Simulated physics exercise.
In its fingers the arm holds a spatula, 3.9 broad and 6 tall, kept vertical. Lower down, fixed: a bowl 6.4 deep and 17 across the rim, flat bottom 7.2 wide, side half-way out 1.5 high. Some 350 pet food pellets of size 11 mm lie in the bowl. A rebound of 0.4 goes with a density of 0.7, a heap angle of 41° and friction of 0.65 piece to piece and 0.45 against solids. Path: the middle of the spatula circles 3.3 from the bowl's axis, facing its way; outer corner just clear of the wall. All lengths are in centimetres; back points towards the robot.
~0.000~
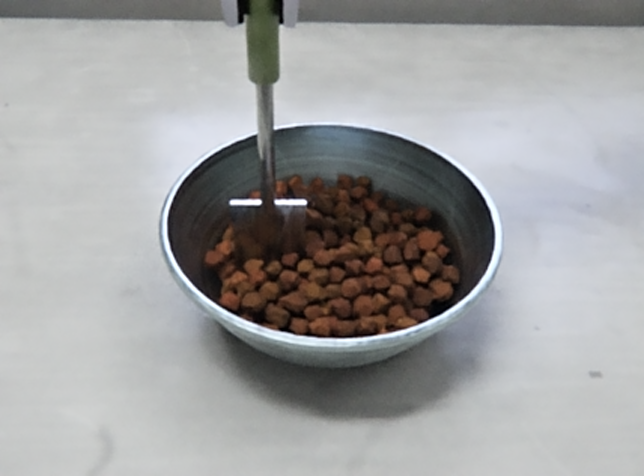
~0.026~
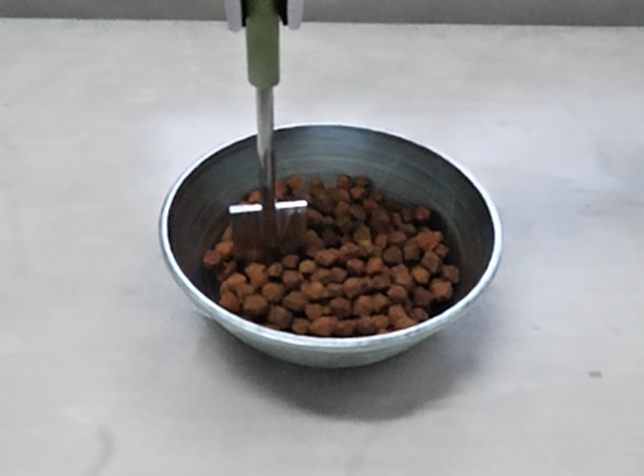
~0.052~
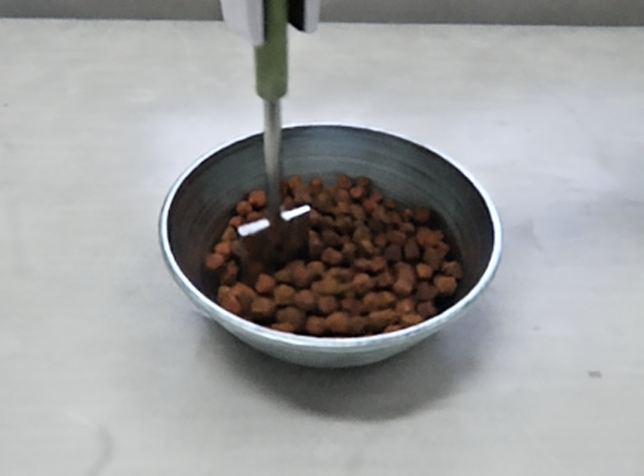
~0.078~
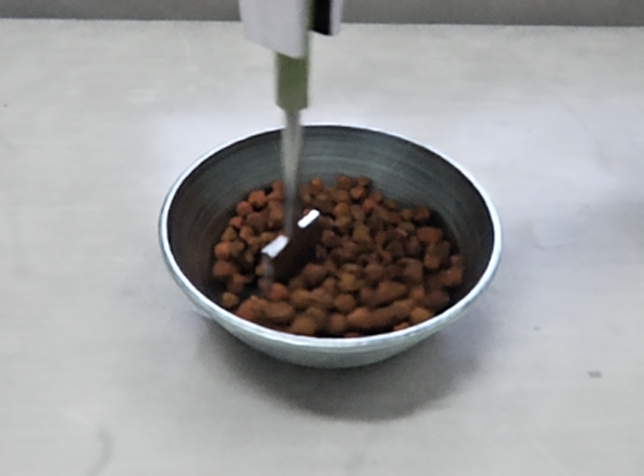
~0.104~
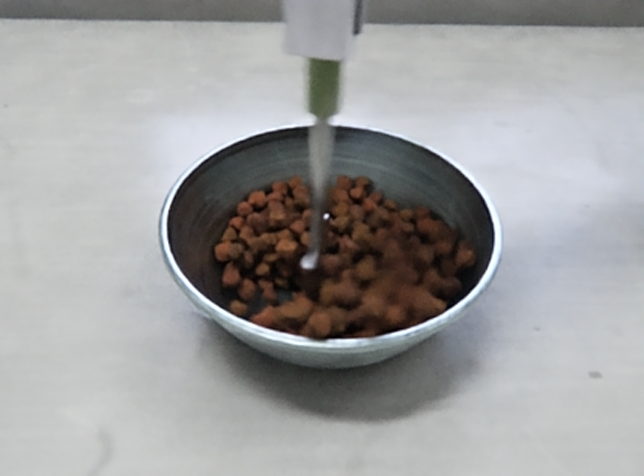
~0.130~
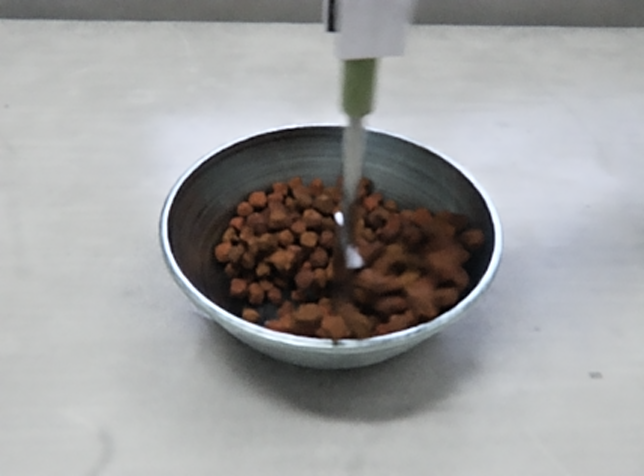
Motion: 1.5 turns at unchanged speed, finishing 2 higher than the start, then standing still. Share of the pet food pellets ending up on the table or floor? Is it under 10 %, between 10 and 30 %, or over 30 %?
Between 10 and 30 %.
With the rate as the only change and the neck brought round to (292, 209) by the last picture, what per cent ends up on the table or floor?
I'd put it close to 5 per cent.
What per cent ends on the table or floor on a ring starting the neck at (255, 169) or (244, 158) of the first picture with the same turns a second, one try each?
Roughly 25 % and 25 %.
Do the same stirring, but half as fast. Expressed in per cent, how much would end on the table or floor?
5 %.
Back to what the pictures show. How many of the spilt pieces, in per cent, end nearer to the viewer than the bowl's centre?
About 40 per cent.
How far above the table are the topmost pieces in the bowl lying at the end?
Height: Roughly 6.5 cm.
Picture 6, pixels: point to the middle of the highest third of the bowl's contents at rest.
I'd put it at about (356, 259).
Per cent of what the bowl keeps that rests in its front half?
Close to 50 in a hundred.
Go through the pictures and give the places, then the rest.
In the first frame, the spatula neck at (268, 179), 0° round; upper third of the load around (341, 252), from x 215 to 450, top at y 185; 351 in the bowl.
In the second frame, the spatula neck at (268, 183), 8° round; upper third of the load around (341, 252), from x 215 to 450, top at y 185.
In the third frame, the spatula neck at (275, 196), 29° round; upper third of the load around (339, 261), from x 215 to 450, top at y 185.
In the fourth frame, the spatula neck at (293, 208), 52° round; upper third of the load around (346, 273), from x 220 to 455, top at y 185.
In the fifth frame, the spatula neck at (319, 215), 76° round; upper third of the load around (368, 268), from x 225 to 465, top at y 185.
In the sixth frame, the spatula neck at (349, 215), 99° round; upper third of the load around (390, 263), from x 225 to 475, top at y 185; 350 in the bowl, 1 in flight or on the tool.
After 0.32 s, 268° round, highest piece 9 above the table; 324 in the bowl, 12 on the table or floor, 15 in flight or on the tool.
After 0.51 s, 77° round, highest piece 8 above the table; 292 in the bowl, 47 on the table or floor, 12 in flight or on the tool.
After 0.80 s, 180° round, highest piece 6 above the table; 285 in the bowl, 66 on the table or floor.
After 1.50 s, 180° round, highest piece 6 above the table; 285 in the bowl, 66 on the table or floor.
In the end, 285 in the bowl, 66 on the table or floor. That is 19 % on the table or floor.
